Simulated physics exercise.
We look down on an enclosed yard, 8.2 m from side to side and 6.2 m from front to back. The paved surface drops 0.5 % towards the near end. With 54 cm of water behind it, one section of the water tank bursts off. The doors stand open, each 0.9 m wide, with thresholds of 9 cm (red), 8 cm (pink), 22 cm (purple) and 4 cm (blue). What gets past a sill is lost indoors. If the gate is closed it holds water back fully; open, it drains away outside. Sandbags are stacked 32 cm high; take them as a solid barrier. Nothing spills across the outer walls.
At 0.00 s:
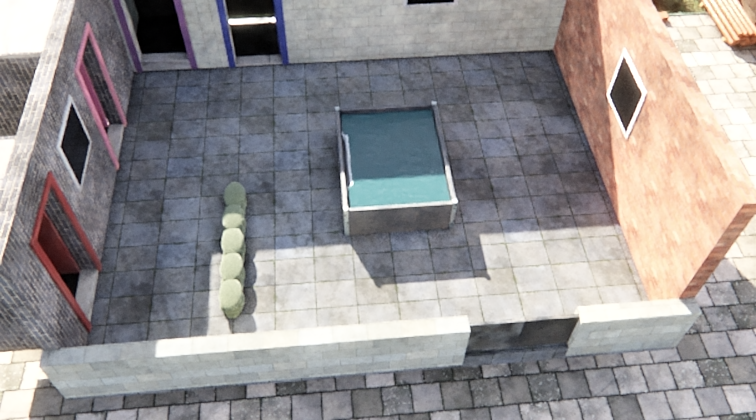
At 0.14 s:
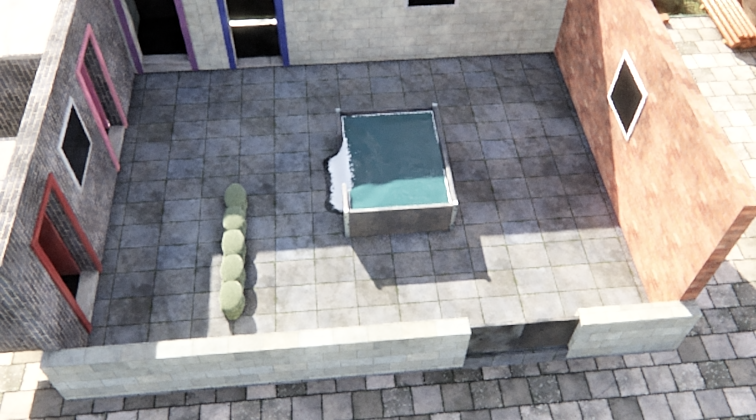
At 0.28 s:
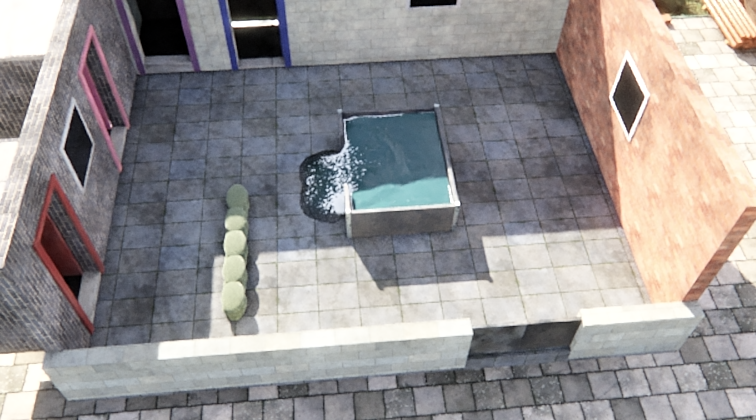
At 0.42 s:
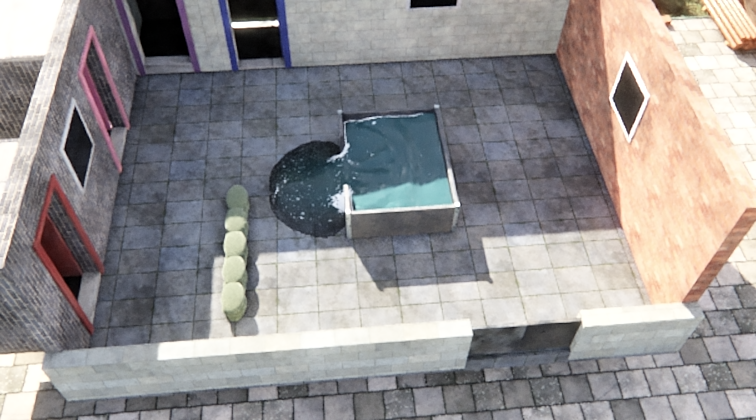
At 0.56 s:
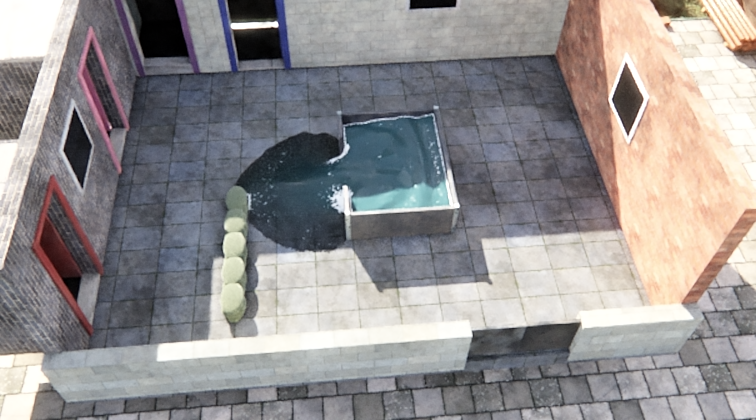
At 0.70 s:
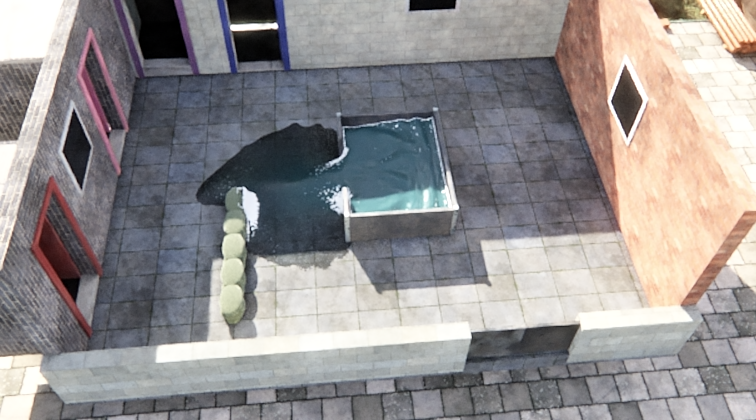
Water bursts from the left side of a tank and spreads across the paved yard, reaching the sandbags.
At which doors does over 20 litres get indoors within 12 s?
Door by door: At the red door it keeps below the limit; at the pink door it passes the limit; at the purple door it stays under the limit; at the blue door it stays under the limit.
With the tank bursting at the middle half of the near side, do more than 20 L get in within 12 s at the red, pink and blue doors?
Then: Red below, pink below, blue not over.
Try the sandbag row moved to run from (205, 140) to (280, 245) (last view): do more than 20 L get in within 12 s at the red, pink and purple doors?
Then: Red below, pink below, purple not over.
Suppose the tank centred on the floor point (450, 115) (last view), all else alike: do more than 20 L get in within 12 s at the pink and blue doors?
Against that limit: Pink past it, blue above.
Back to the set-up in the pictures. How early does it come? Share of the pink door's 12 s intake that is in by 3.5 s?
Some 75 per cent by then.
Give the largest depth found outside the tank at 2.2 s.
About 25 cm.
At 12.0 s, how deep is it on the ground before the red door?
Roughly 7.0 cm deep.
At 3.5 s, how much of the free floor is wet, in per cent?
Some 40 per cent of it.
After 1.4 s water covers 15 % of the floor and is deepest (32 cm) near (258, 211); red door not reached, pink door not reached, purple door not reached, blue door not reached.
After 2.2 s water covers 25 % of the floor and is deepest (25 cm) near (258, 211); red door not reached, pink door 19 cm at the sill, 25 L in, purple door not reached, blue door not reached.
After 3.5 s water covers 40 % of the floor and is deepest (22 cm) near (135, 84); red door 2 cm at the sill, 0 L in, pink door 14 cm at the sill, 73 L in, purple door 17 cm at the sill, 0 L in, blue door 2 cm at the sill, 0 L in.
After 7.0 s water covers 70 % of the floor and is deepest (9 cm) near (258, 211); red door 6 cm at the sill, 0 L in, pink door 7 cm at the sill, 96 L in, purple door 8 cm at the sill, 0 L in, blue door 4 cm at the sill, 2 L in.
After 12.0 s water covers 95 % of the floor and is deepest (8 cm) near (83, 378); red door 7 cm at the sill, 0 L in, pink door 5 cm at the sill, 97 L in, purple door 5 cm at the sill, 0 L in, blue door 3 cm at the sill, 2 L in.
